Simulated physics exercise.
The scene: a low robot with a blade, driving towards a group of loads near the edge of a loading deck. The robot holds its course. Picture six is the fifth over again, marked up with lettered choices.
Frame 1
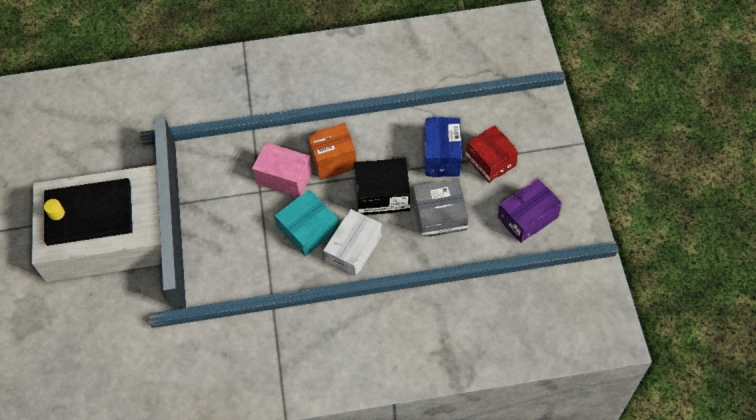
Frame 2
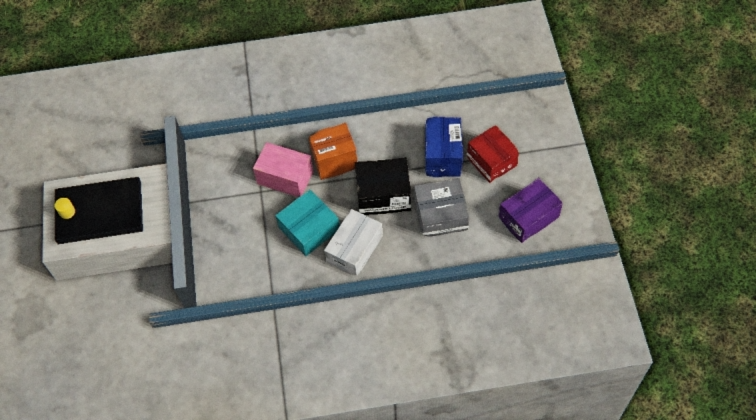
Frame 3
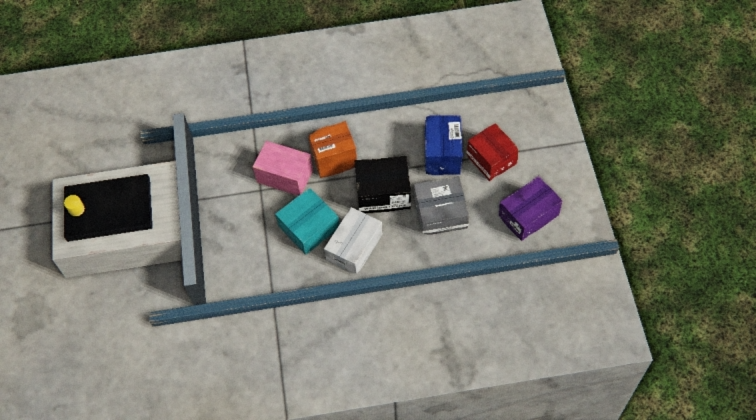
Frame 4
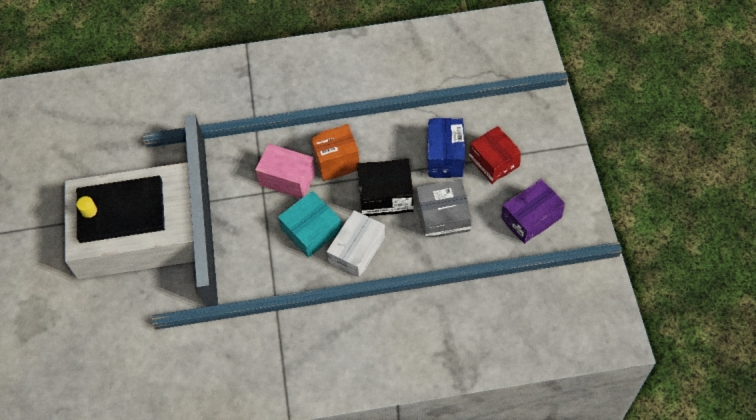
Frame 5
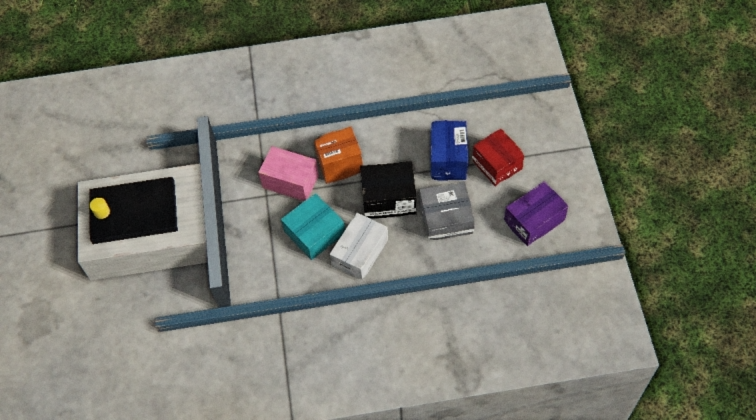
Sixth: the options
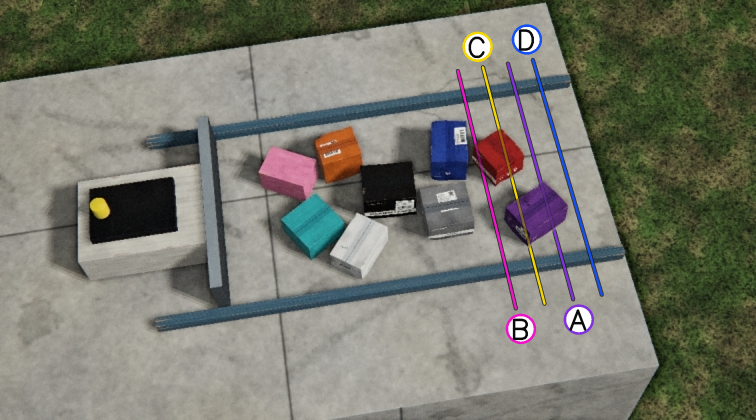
A low, pale robot with a black top, a yellow knob and a wide grey blade creeps steadily rightward across a concrete deck edged by grass, seen from high above. Between two blue rails ahead of it sit pink, orange, turquoise, white, black, grey, blue, red and purple boxes. The blade closes some of the gap without touching them, the boxes stay put, and the view shifts very slightly.
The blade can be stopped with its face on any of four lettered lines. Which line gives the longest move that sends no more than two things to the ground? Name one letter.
Line C.
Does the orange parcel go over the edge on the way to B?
By then, no.
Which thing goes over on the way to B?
It is the purple parcel.
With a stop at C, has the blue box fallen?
No.
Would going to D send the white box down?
No.
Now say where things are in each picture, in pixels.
Grey parcel (440, 208); orange parcel (333, 152); blue box (442, 147), in the first frame.
Robot (105, 208); black parcel (383, 187), in the second frame.
Robot (114, 206); purple parcel (530, 208), in the third frame.
Robot (127, 207); turquoise box (310, 224), in the fourth frame.
Robot (139, 208); grey parcel (447, 212); orange parcel (339, 156); blue box (449, 150), in the fifth frame.
On the marked copy, A at (538, 173); B at (485, 181); C at (512, 177); D at (565, 169).
With C. Early on, robot (249, 191); white box (375, 258); grey parcel (453, 211).
Further on, robot (359, 175); purple parcel (562, 222); red box (536, 144).
At the end, robot (442, 162); red box over the edge; purple parcel over the edge; two fallen.
As for the rest, A drops five; B is within the limit but short; D drops six.
